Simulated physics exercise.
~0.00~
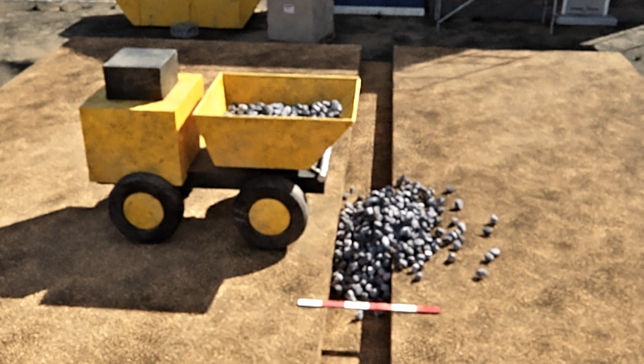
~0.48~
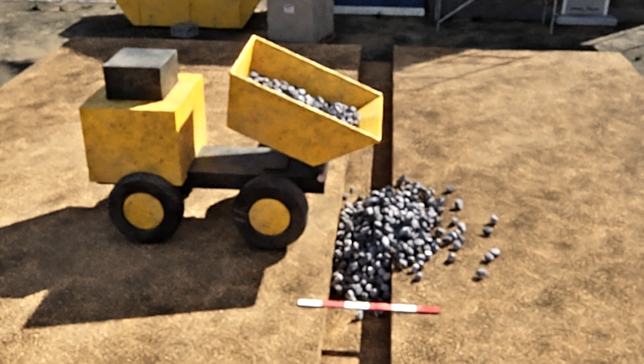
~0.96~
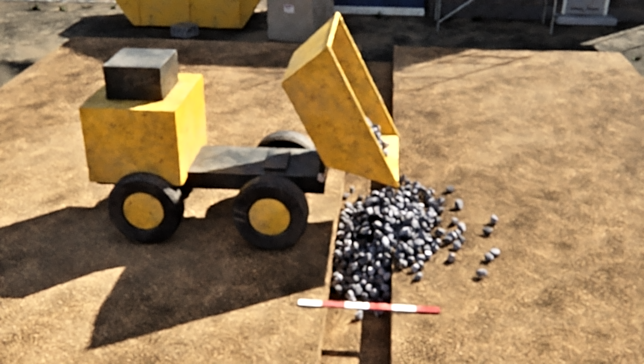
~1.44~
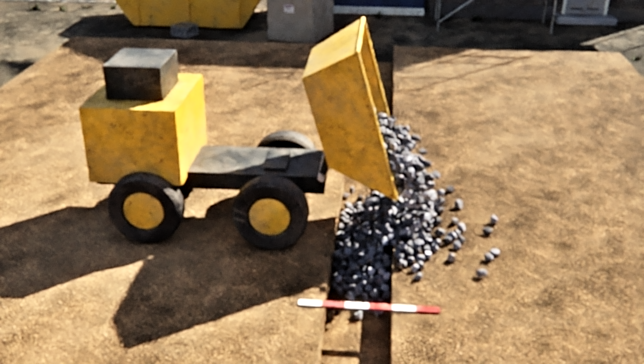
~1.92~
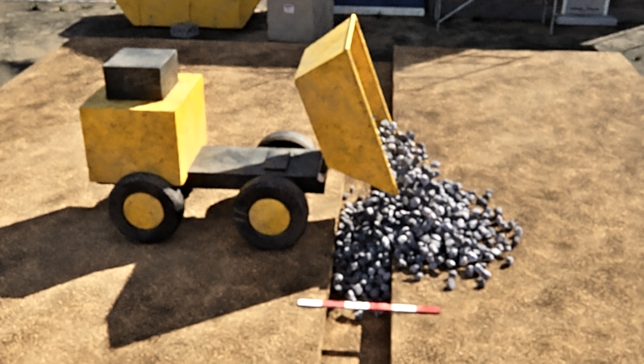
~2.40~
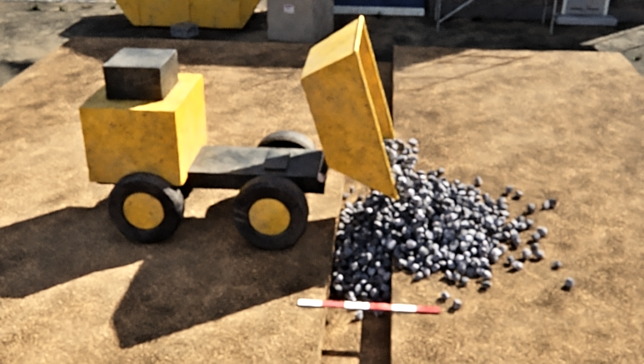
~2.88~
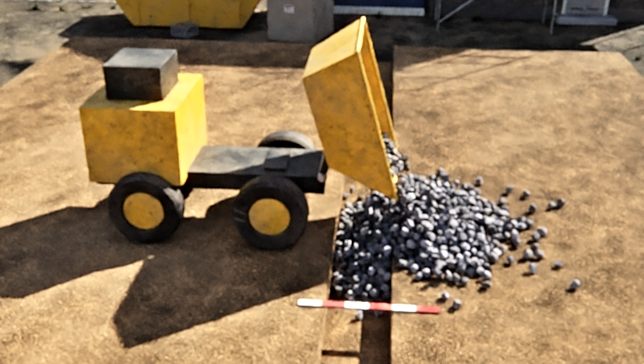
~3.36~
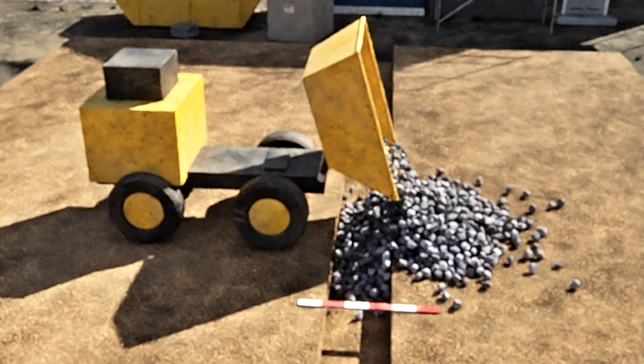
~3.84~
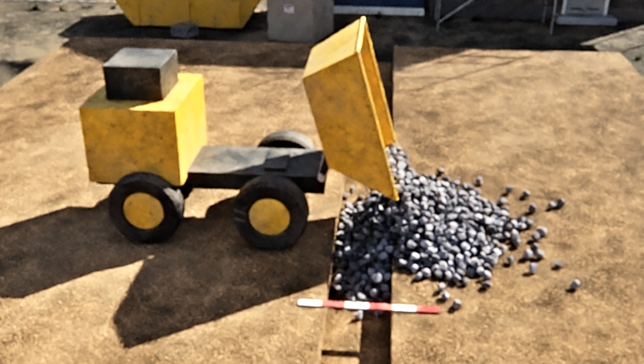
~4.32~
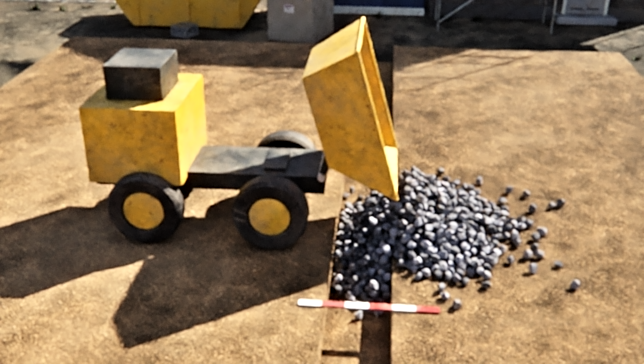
A yellow dumper tips its body, jerks it, and empties grey stones mostly past the trench.
